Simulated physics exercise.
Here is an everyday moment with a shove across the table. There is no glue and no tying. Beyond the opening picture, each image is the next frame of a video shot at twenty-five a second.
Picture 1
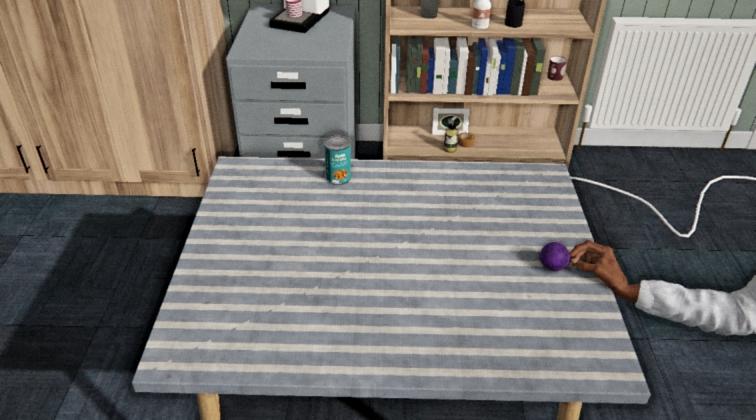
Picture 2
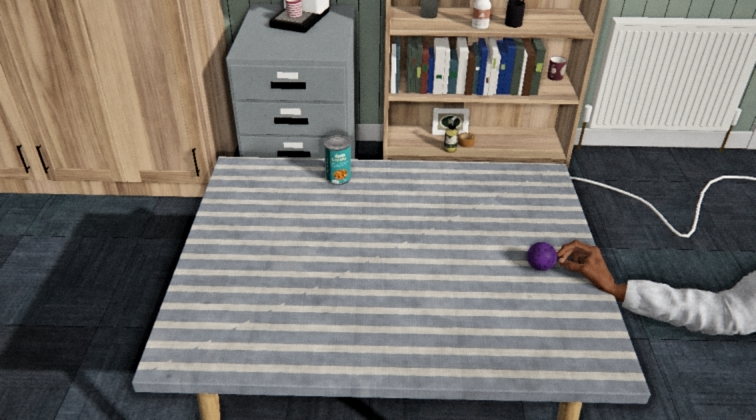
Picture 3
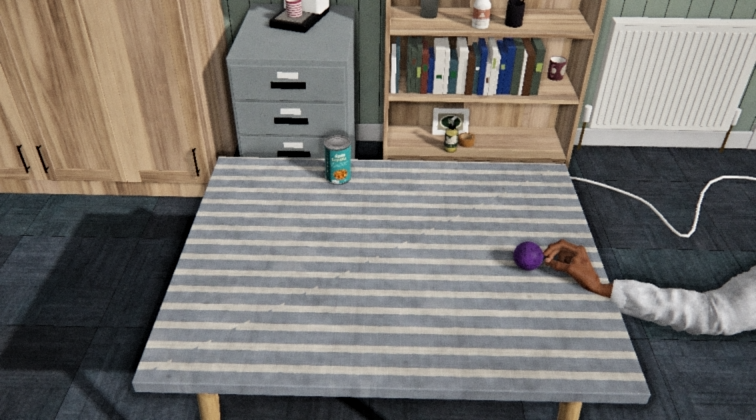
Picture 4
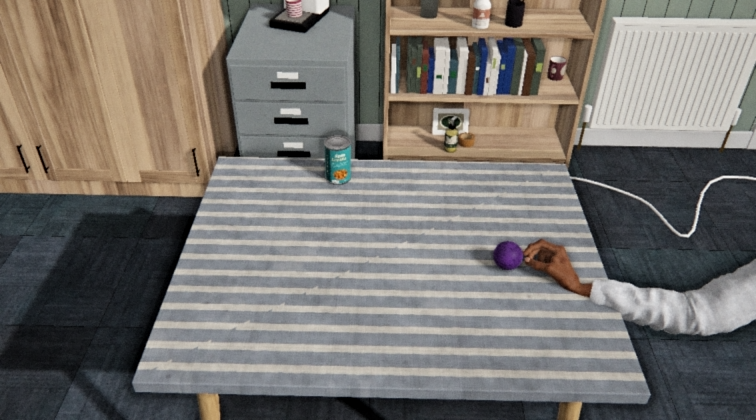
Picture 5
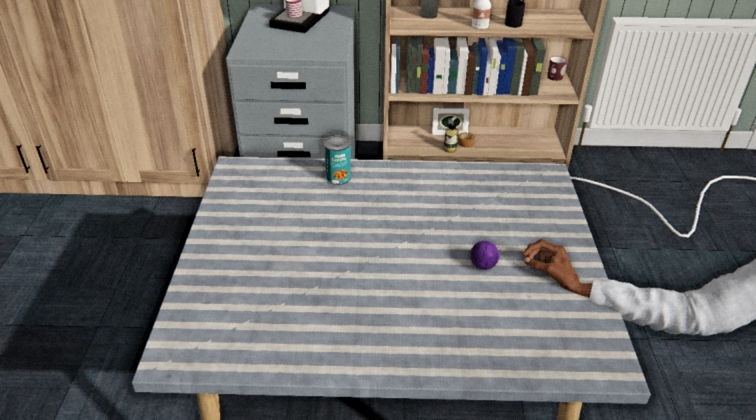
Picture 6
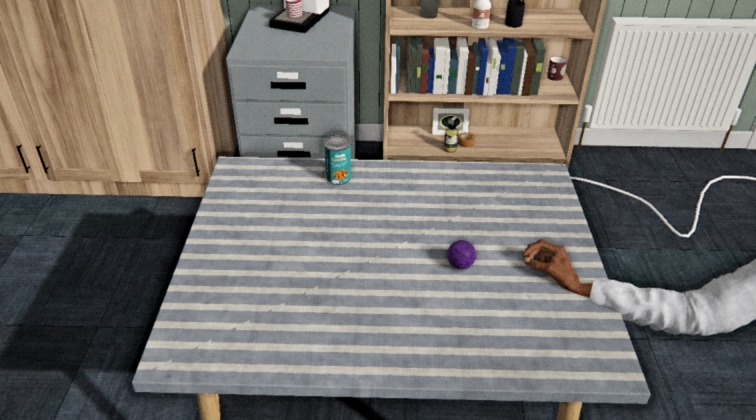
In a room with a dark carpeted floor, seen from a raised, unmoving viewpoint, a table with a grey-and-cream striped top stands before wooden cupboards, a grey drawer cabinet and a bookshelf. A teal can sits near the table's far edge, and a purple ball lies toward the right beside a hand in a white sleeve. The hand pushes the ball left, then stays still as the ball rolls on alone.
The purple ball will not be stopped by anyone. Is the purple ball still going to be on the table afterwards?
No, it leaves the table.
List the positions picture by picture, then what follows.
The first frame shows under the hand; purple ball (555, 257).
The second frame shows under the hand; purple ball (542, 256).
The third frame shows under the hand; purple ball (528, 256).
The fourth frame shows purple ball (508, 256).
The fifth frame shows purple ball (485, 255) shifted about its own width.
The sixth frame shows purple ball (462, 255) shifted about its own width.
Then, 0.20 s on from there, purple ball shifted well along near (352, 252).
Then, 0.50 s on from there, purple ball shifted well along near (202, 249).
Then, 0.70 s on from there, purple ball now off the table.
Then, 1.00 s on from there, things are still on the move.
In the end, off the table, purple ball.
